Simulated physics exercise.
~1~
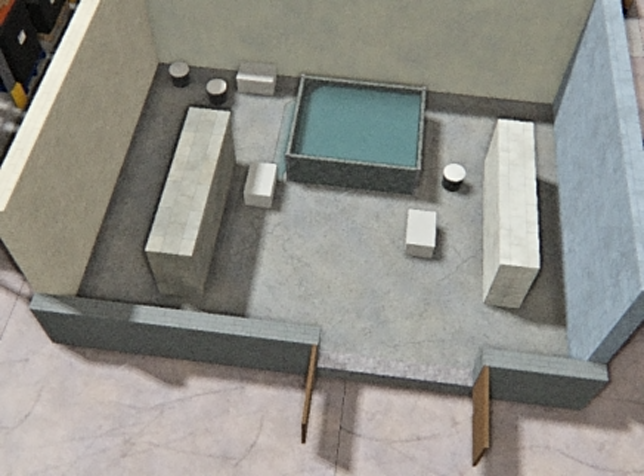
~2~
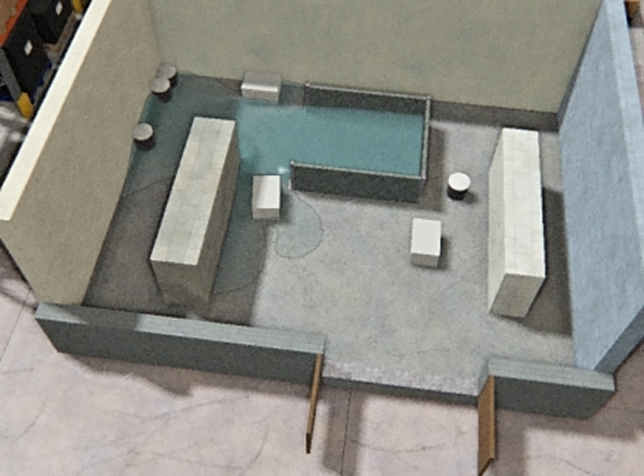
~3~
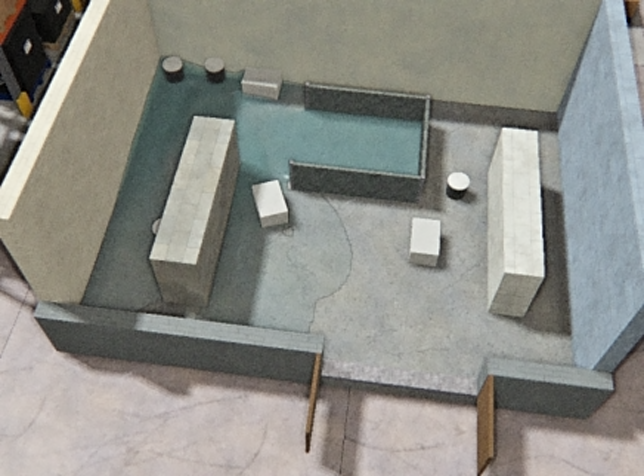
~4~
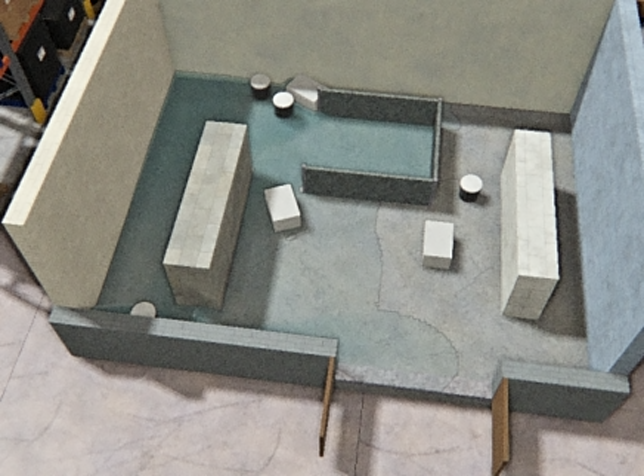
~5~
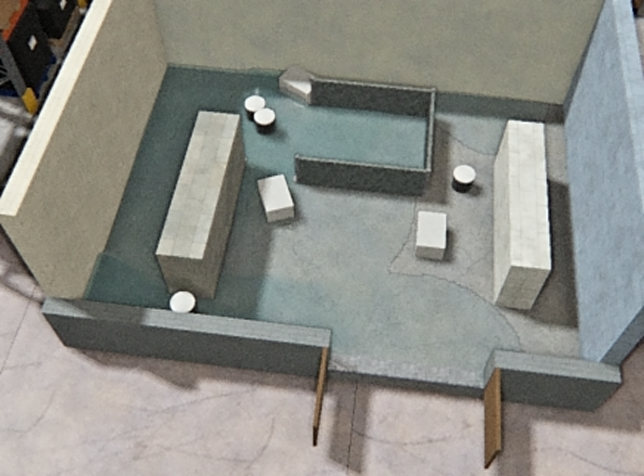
Teal water burst out of the left side of a tank in a walled bay and spread across the floor toward the front opening, carrying a few small round pails around and nudging nearby pale crates, while the tall blocks stayed standing.
